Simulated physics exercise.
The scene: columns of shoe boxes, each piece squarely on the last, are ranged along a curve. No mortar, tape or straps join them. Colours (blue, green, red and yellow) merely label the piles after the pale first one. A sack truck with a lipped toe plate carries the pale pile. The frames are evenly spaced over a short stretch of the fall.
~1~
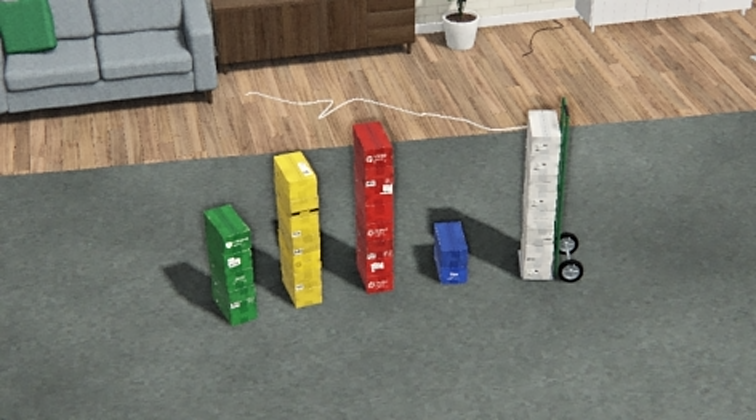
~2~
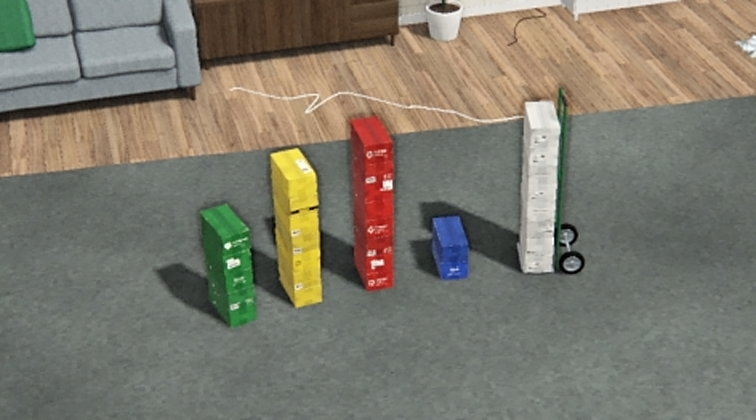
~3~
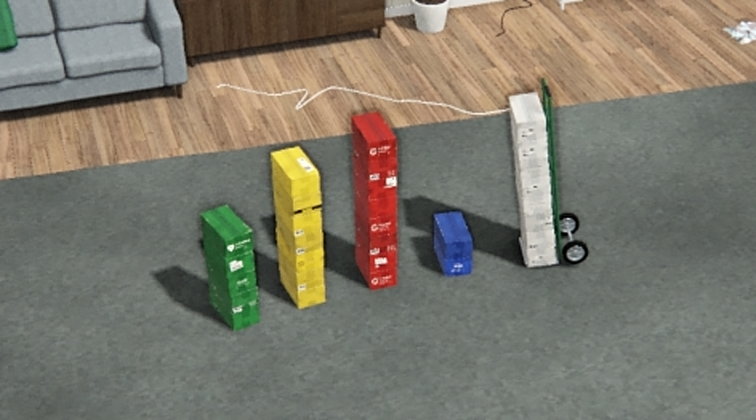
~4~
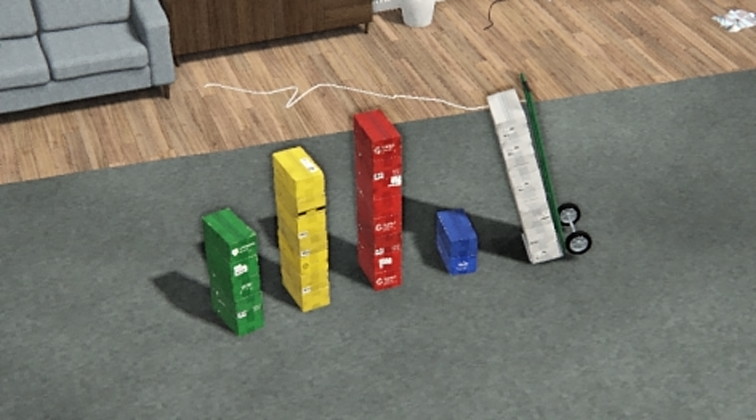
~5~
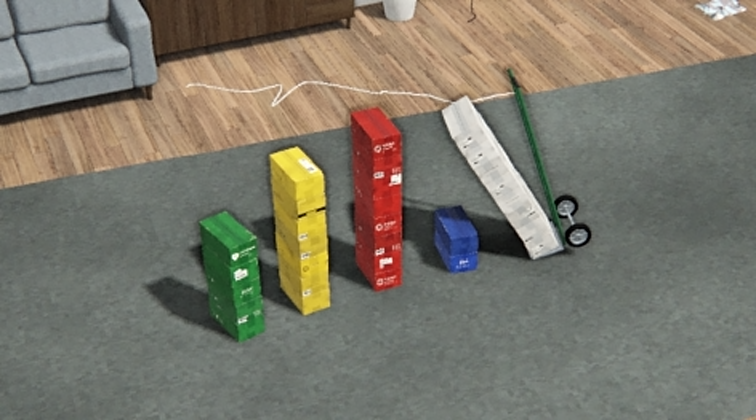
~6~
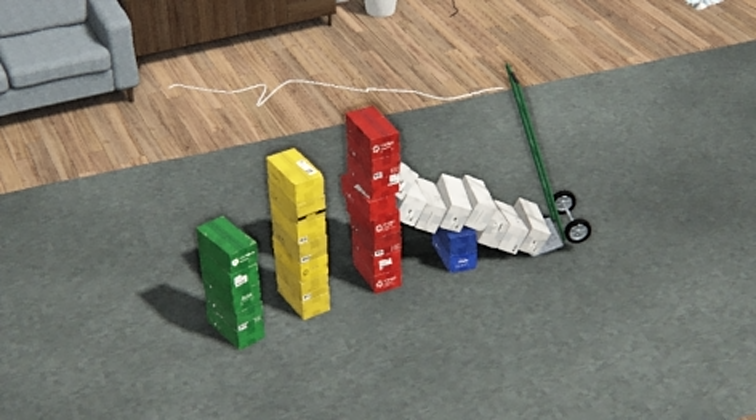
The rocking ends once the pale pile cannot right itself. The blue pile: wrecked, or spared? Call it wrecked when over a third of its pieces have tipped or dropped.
That pile keeps nearly all its pieces up.
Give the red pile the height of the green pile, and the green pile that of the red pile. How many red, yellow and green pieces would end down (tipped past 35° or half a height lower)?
The counts are red 4, yellow 7, green 8.
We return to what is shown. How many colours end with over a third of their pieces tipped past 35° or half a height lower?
In all, 3.
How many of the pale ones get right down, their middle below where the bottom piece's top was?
The count is 6.
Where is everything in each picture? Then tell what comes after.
In the first picture (pixels give the middle of a visible side; the camera moves round a little), truck frame (565, 150) level; top blue box (451, 236); top red box (372, 135); none of the others has stirred.
Truck frame (564, 141) rocked barely; top blue box (450, 231), in the second picture.
Truck frame (552, 131) rocked a little, top of the pale pile leaning a little; top blue box (453, 227); none of the others has stirred, in the third picture.
Truck frame (537, 126) rocked a little, top of the pale pile leaning clearly; top blue box (457, 224); none of the others has stirred, in the fourth picture.
Truck frame (528, 122) rocked clearly, top of the pale pile leaning well over; top blue box (456, 222); none of the others has stirred, in the fifth picture.
Truck frame (528, 117) rocked clearly, top of the pale pile leaning well over; top red box (372, 122); movement in 4 of them, in the sixth picture.
Shortly afterwards, 8 of the pale pile down; none of the 2 blue boxes down (0 of 22 in all colours); top blue box tilted barely; top red box tilted barely.
Next, 8 of the pale pile down; none of the 2 blue boxes down (7 of 22 in all colours); top blue box a little from its place; top red box tilted clearly, half its height lower.
Some moments later, 8 of the pale pile down; none of the 2 blue boxes down (14 of 22 in all colours); top blue box a little from its place; top red box tilted well over, some three heights lower.
Afterwards, 8 of the pale pile down; none of the 2 blue boxes down (19 of 22 in all colours); top blue box a little from its place; top green box on its side.
In the end, 8 of the pale pile down; none of the 2 blue boxes down (19 of 22 in all colours); top blue box a little from its place; top green box on its side. From the last view, middles, top blue box near (451, 230), top green box near (89, 393).
